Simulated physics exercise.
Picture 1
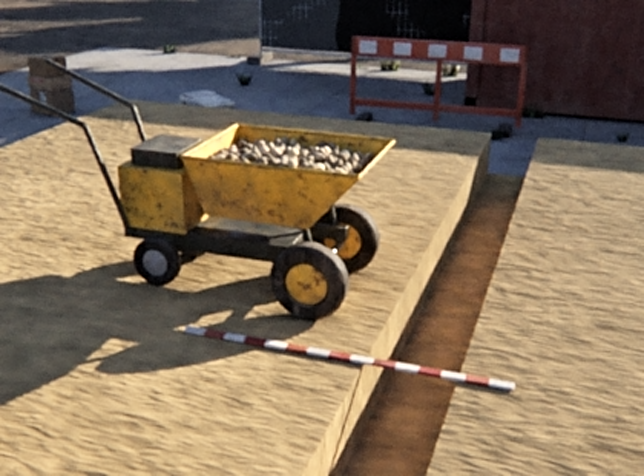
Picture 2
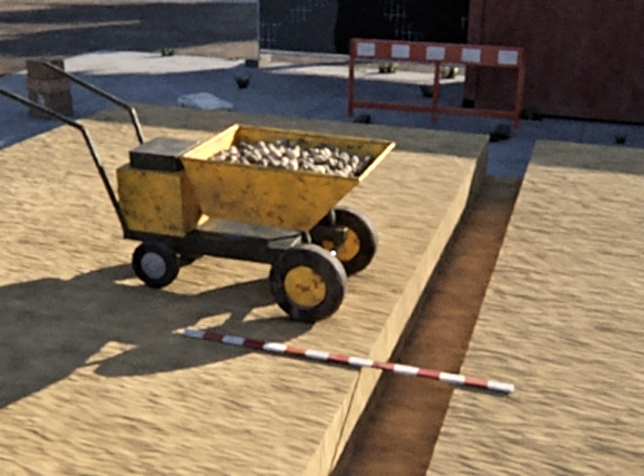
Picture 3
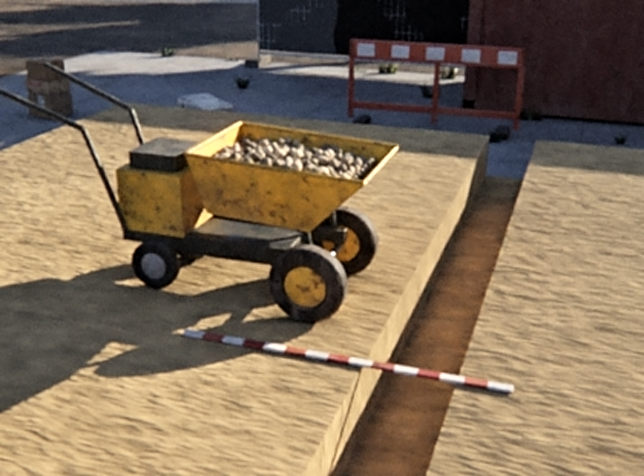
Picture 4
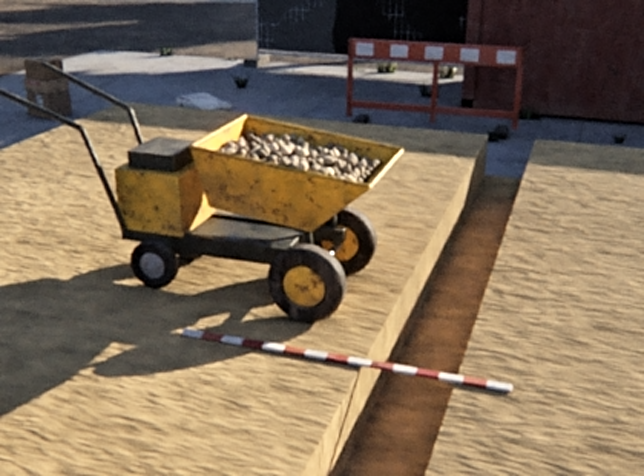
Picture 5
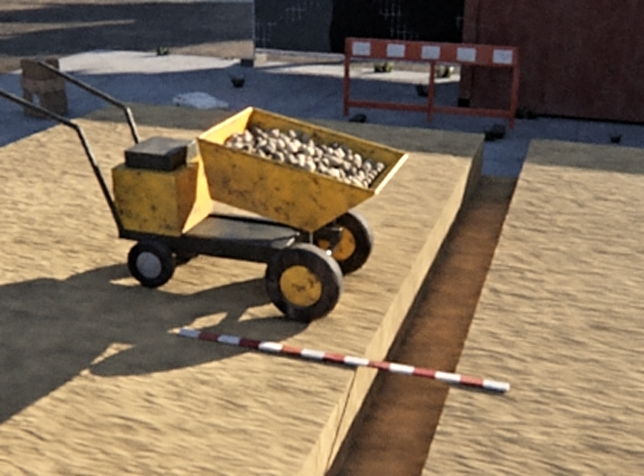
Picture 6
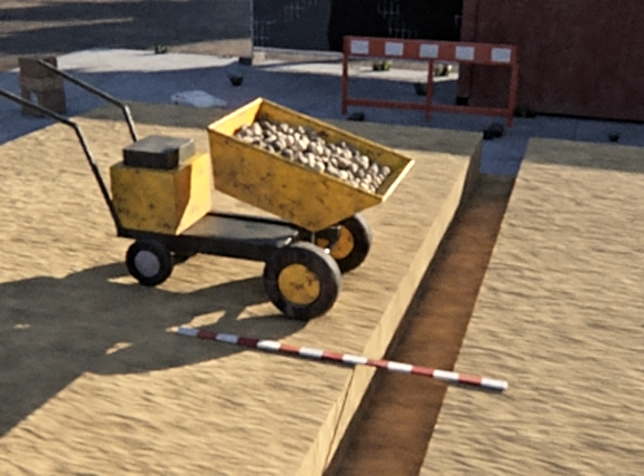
The yellow tray of a powered barrow loaded with shingle tilts gradually toward the right.
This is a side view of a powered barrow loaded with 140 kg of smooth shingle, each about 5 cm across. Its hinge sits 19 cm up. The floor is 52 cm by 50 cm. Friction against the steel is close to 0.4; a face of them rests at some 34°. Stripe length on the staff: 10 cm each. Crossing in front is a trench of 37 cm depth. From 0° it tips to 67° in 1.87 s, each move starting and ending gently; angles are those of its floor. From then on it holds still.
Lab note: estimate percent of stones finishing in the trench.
Approx. 53 %.
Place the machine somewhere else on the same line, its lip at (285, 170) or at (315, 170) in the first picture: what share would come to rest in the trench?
Estimates: 100 % then 100 %.
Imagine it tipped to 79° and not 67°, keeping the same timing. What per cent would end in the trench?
I'd guess some 60 in a hundred.
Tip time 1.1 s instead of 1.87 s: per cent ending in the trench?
50 %.
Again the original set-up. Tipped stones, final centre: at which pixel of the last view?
Around (463, 358).
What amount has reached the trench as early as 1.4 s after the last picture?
I'd put it near 25 per cent.
Then, 0.8 s after the last picture the floor is at 56°, 98 % in the tray, 2 % in the trench; the foremost stones are at (453, 260).
Then, 1.4 s after the last picture the floor is at 67°, 39 % in the tray, 26 % in the trench, 36 % past the trench; the foremost stones are at (594, 328).
Then, 1.7 s after the last picture the floor is at 67°, 16 % in the tray, 37 % in the trench, 47 % past the trench; the foremost stones are past the picture's edge.
Then, 3.7 s after the last picture the floor is at 67°, 0 % in the tray, 53 % in the trench, 47 % past the trench; the foremost stones are past the picture's edge.
